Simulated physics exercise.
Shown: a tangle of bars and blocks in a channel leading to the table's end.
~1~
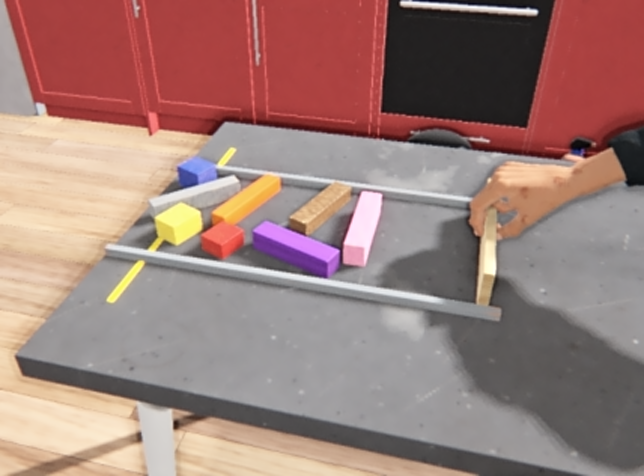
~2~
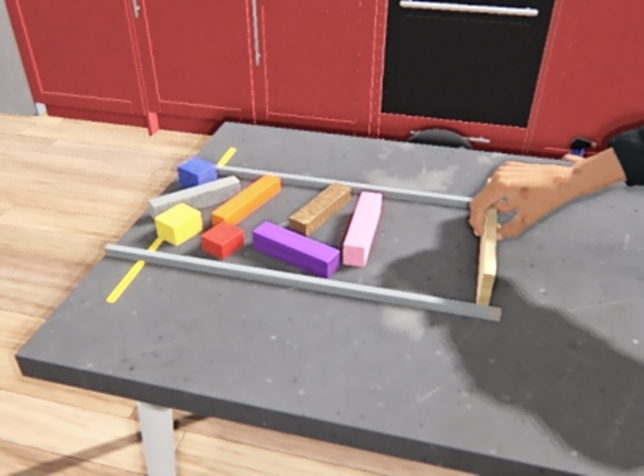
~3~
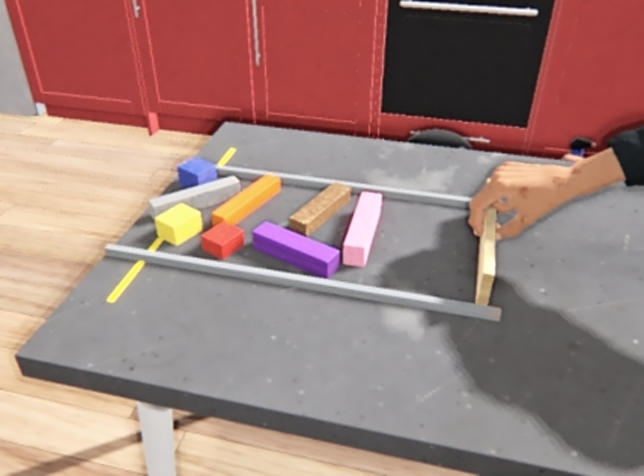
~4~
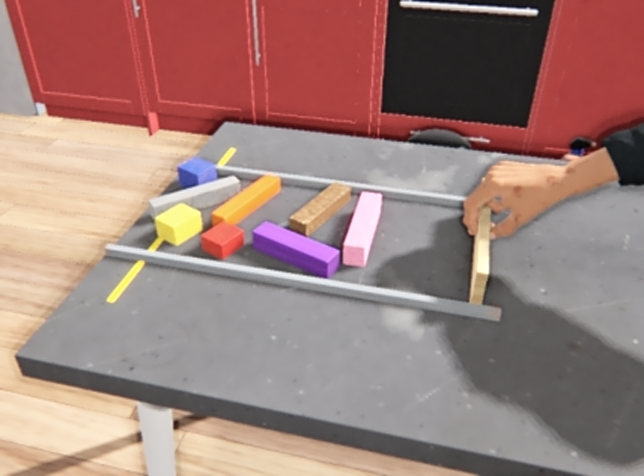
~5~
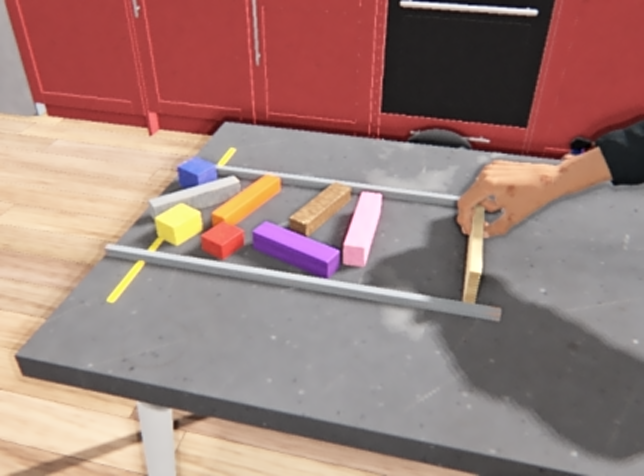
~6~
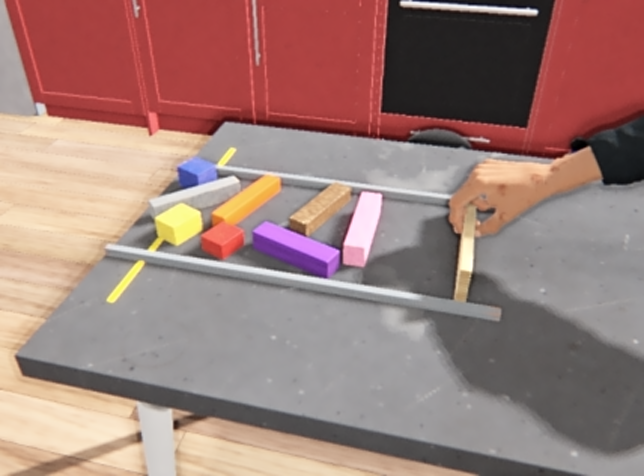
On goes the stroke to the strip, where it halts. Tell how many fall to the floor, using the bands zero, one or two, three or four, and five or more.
The pieces lost over the edge are more than four.
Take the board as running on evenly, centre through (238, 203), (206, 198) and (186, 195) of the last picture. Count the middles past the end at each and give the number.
In order, that gives 0, then 3, then 5.
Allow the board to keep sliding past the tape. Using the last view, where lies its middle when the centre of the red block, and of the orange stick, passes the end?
(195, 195) and then (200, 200), give or take.
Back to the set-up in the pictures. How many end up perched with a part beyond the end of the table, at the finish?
So the number is 2.
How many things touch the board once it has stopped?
That would be 2 of them.
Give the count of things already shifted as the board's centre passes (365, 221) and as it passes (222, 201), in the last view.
Answer - first 1, then 8.
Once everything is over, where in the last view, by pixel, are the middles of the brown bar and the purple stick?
Roughly (168, 183), and the other roughly (131, 221).
Soon after, none off yet; blue block at rest near (197, 176); grey bar at rest near (196, 199); yellow block at rest near (179, 224).
In the end, the number that fall off is five or more; gone, red block, orange stick, yellow block, grey bar and blue block.
